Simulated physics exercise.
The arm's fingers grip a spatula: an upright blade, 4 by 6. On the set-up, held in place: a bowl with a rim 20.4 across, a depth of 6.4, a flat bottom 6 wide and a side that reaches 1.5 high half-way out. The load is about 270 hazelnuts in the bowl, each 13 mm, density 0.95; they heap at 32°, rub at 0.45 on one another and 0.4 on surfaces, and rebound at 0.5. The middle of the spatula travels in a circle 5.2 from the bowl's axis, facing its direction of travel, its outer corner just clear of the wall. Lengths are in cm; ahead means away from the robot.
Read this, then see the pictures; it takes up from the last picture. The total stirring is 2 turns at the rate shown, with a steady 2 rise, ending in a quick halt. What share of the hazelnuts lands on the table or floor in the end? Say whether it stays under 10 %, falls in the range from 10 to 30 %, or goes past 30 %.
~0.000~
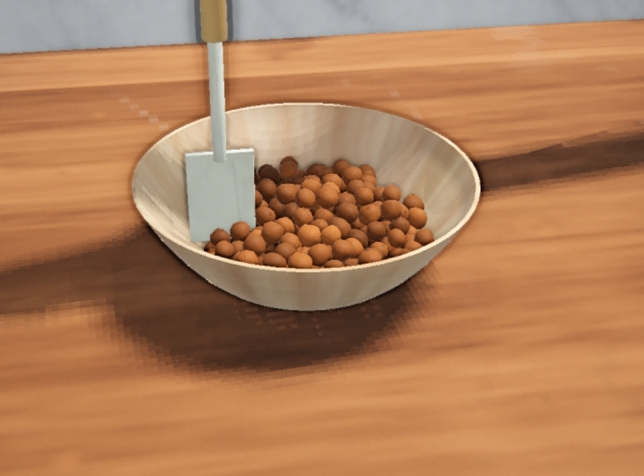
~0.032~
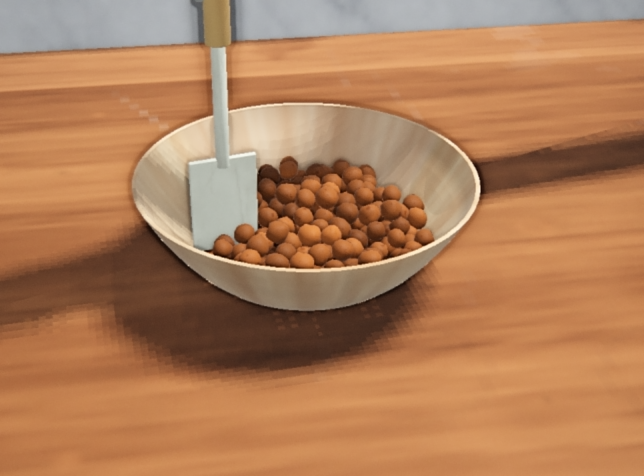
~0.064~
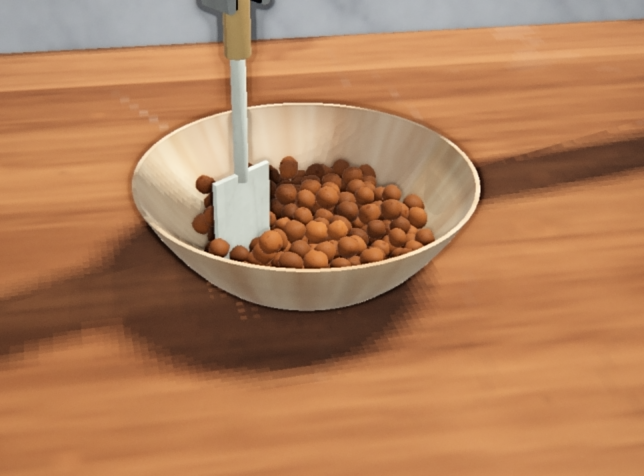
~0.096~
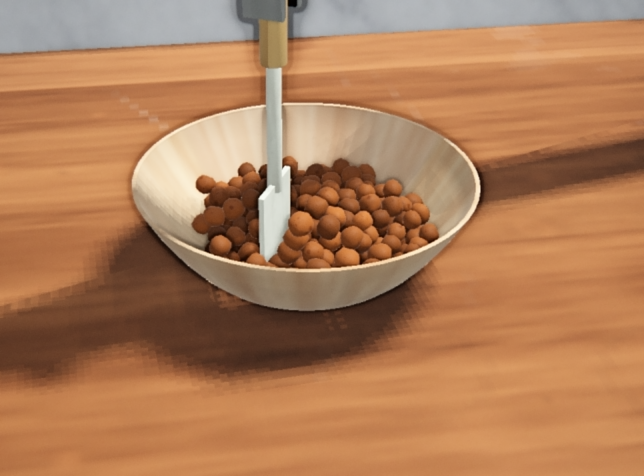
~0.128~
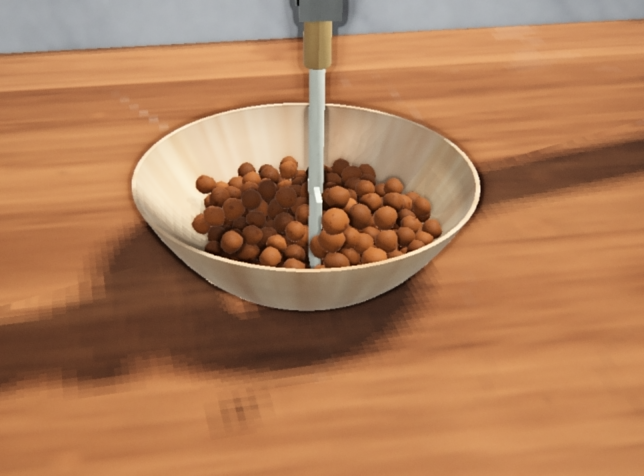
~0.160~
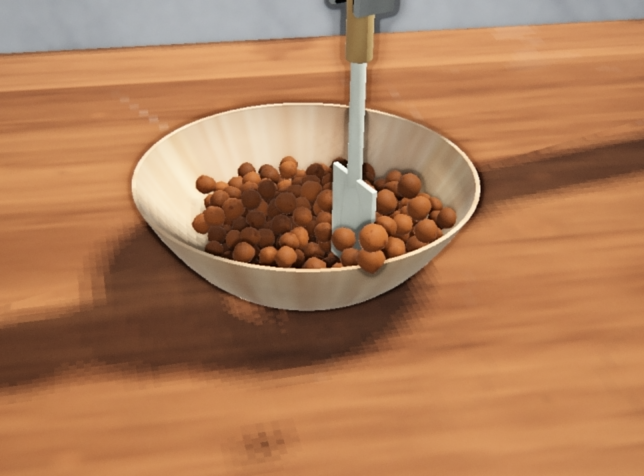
The share falls from 10 to 30 %.
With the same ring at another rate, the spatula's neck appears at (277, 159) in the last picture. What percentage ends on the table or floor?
Around 10 in a hundred.
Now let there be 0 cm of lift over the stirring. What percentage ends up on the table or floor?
It comes to some 40 per cent.
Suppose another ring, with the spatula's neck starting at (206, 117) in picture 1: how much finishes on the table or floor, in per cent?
I'd say around 15 per cent.
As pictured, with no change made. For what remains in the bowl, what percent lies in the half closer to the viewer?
Close to 55 in a hundred.
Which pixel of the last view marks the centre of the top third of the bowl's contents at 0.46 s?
Near (207, 206).
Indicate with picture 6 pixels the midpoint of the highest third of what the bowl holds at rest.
I'd say close to (318, 232).
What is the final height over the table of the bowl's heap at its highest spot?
The peak stands near 5.0 centimetres up.
By 0.46 s, 348° round, highest piece 9 above the table; 228 in the bowl, 33 on the table or floor, 13 in flight or on the tool.
By 0.76 s, 225° round, highest piece 5 above the table; 212 in the bowl, 61 on the table or floor, 1 in flight or on the tool.
By 1.11 s, 0° round, highest piece 5 above the table; 212 in the bowl, 62 on the table or floor.
By 1.81 s, 0° round, highest piece 5 above the table; 212 in the bowl, 62 on the table or floor.
Final count, 212 in the bowl, 62 on the table or floor. That is 23 % on the table or floor.
